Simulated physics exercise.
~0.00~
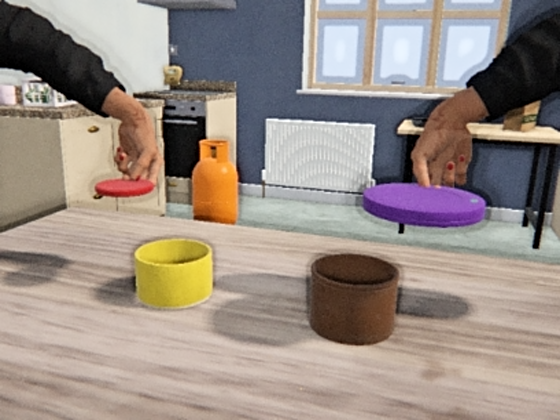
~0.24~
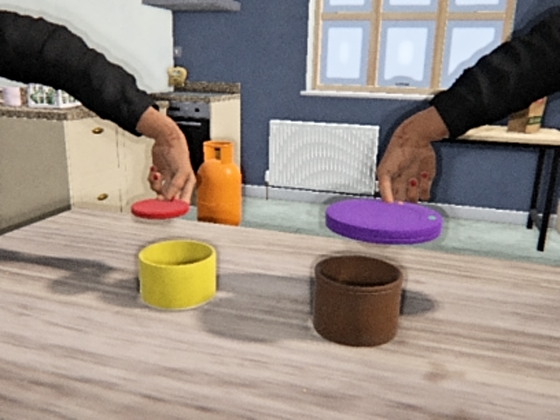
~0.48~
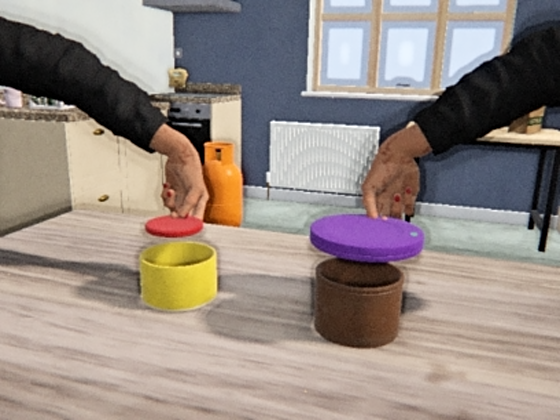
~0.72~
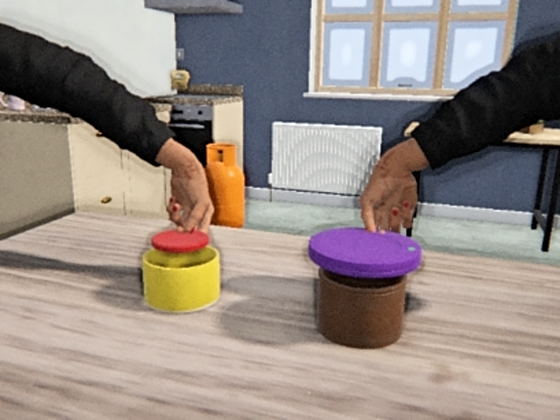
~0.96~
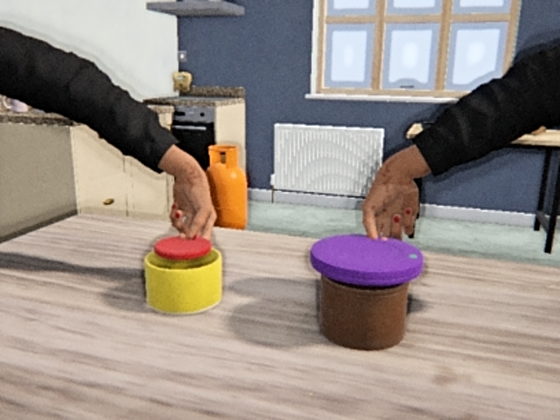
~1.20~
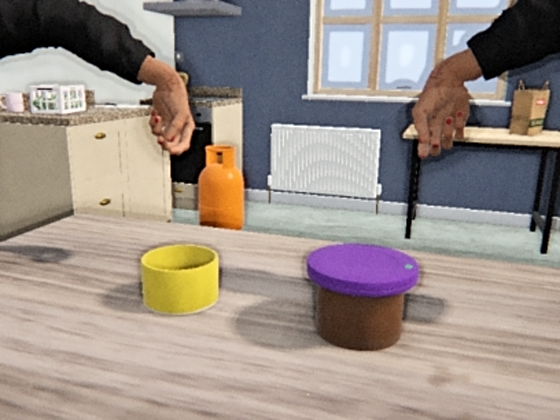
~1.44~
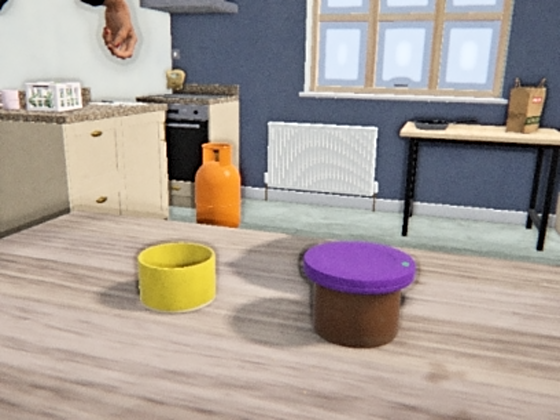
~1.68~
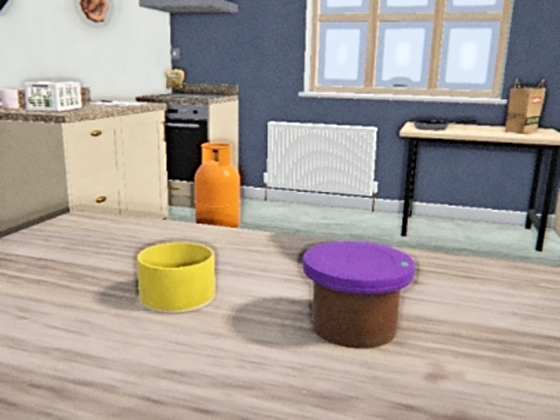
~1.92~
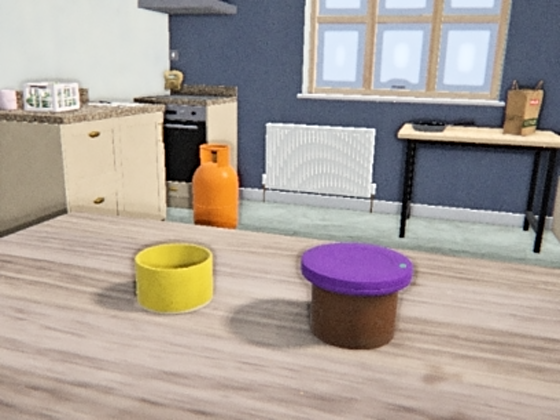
A red lid and a purple lid, each held by a hand, move down over a yellow container and a brown one; the hands let go and withdraw, leaving the red lid out of sight inside the yellow container and the purple lid resting across the brown container's rim.
